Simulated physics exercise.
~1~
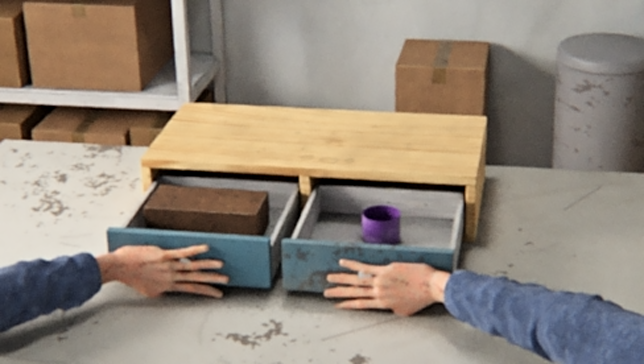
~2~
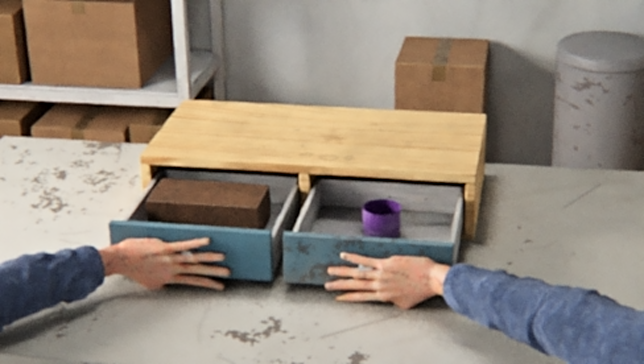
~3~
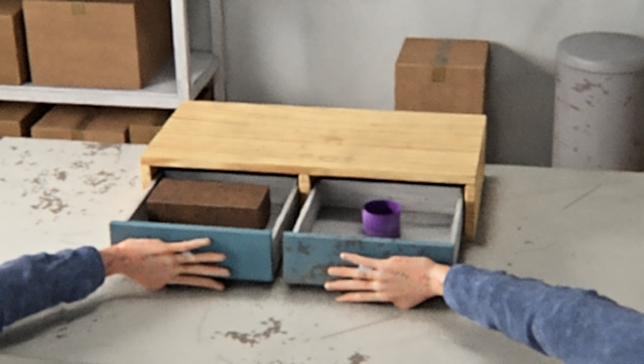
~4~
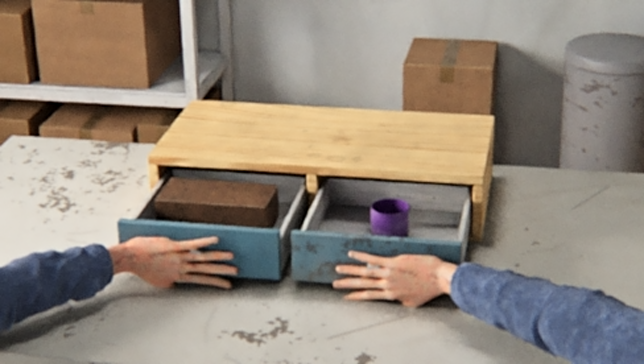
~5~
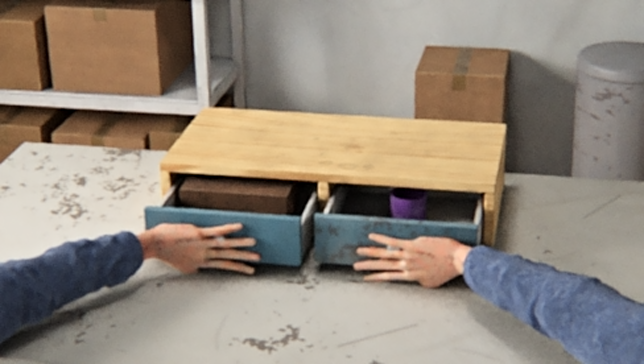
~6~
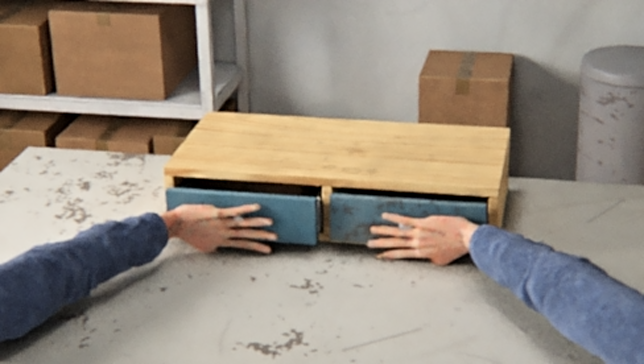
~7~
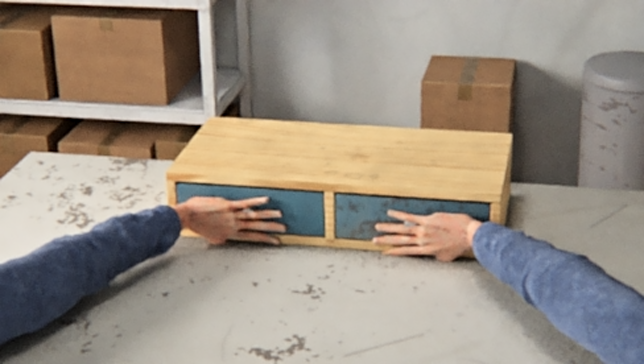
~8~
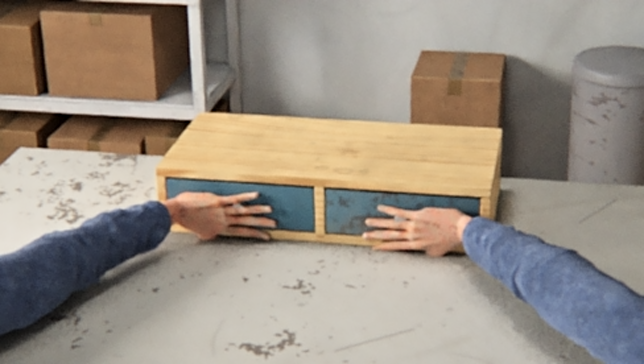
To begin with, a low wooden cabinet sits on a worn grey table with both blue-fronted drawers open, a brown brick in the left one and a purple beaker in the right. Two hands in blue sleeves rest against the drawer fronts, and for a while nothing moves except the slightly swaying view. Then the hands push, and both drawers slide inward, the right a little ahead of the left, carrying the brick and beaker under the top. The hands keep pushing until both drawers shut flush, hiding the contents, and they stay resting on the closed fronts.
